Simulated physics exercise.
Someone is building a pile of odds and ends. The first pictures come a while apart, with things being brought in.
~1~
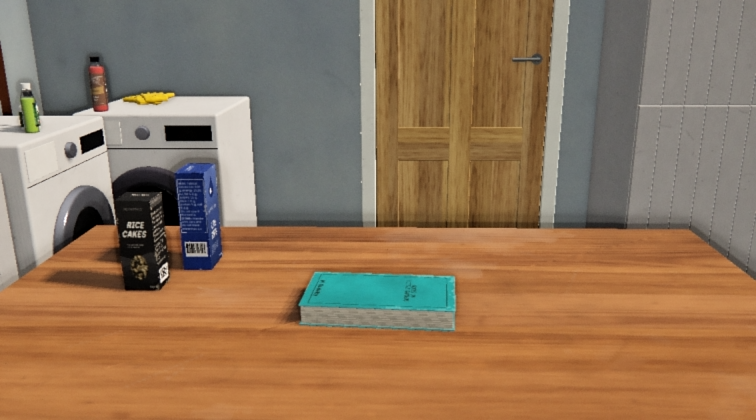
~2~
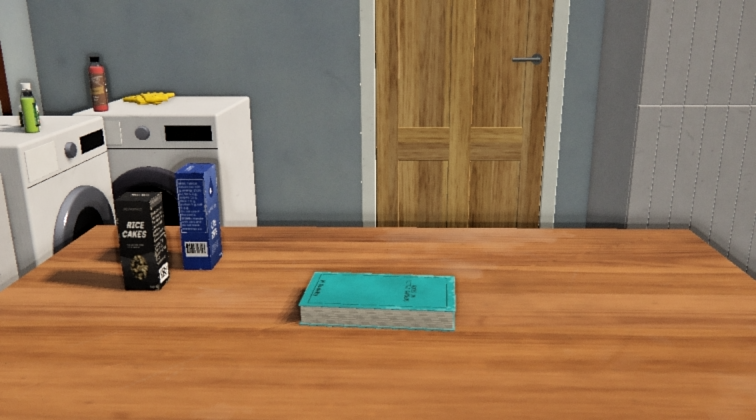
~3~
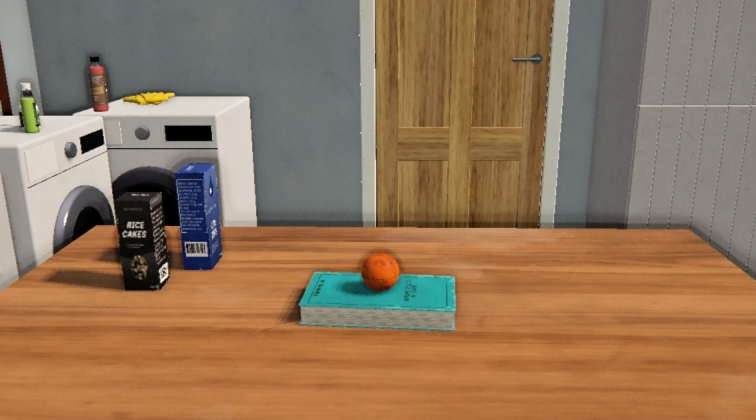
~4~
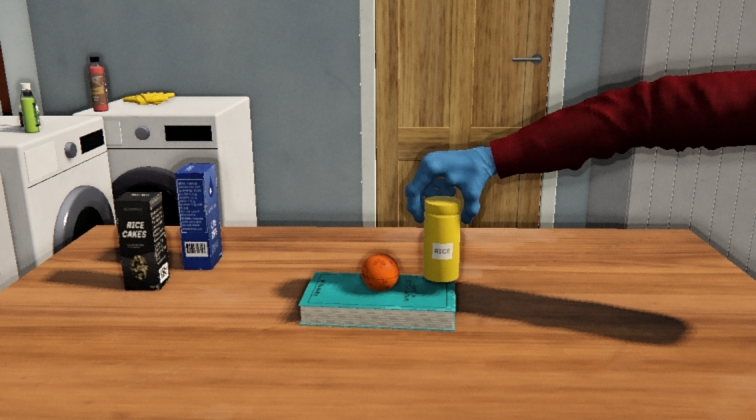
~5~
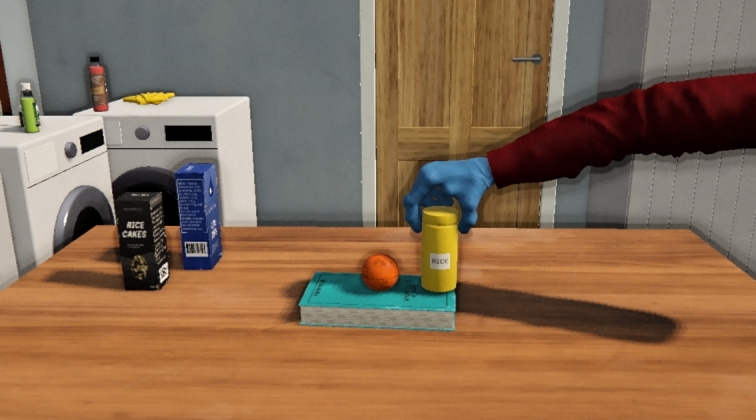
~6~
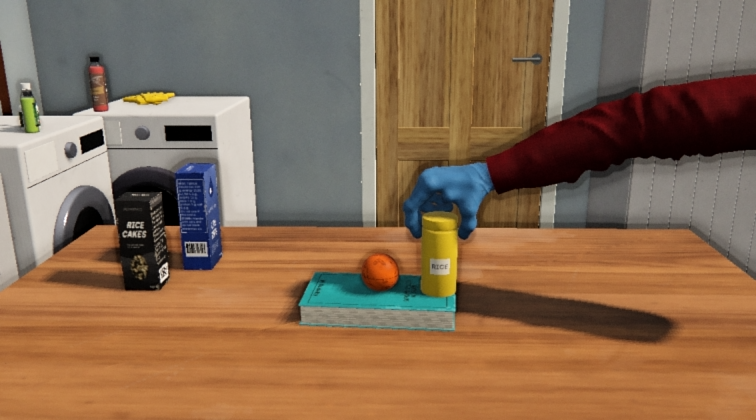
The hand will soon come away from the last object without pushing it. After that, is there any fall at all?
Firm.
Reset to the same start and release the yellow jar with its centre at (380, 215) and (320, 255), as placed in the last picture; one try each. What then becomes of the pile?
On the first release the pile caves in, while on the second it stays intact.
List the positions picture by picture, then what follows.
In the first picture, the last thing is not in view yet; blue carton (200, 216).
In the second picture, the last thing is not in view yet; turquoise book (380, 300).
In the third picture, the last thing is not in view yet; blue carton (200, 216).
In the fourth picture, on its way; yellow jar (442, 239); turquoise book (380, 300).
In the fifth picture, on its way; yellow jar (439, 248); blue carton (200, 216).
In the sixth picture, set down, still held; yellow jar (439, 254); turquoise book (380, 300).
Then, 0.70 s past the last view, nothing moves.
Then, 1.60 s past the last view, yellow jar resting near (439, 255).
Finally, all 5 still in place. Final places as the last picture's camera would see them, yellow jar near (439, 254). The pile keeps its balance.
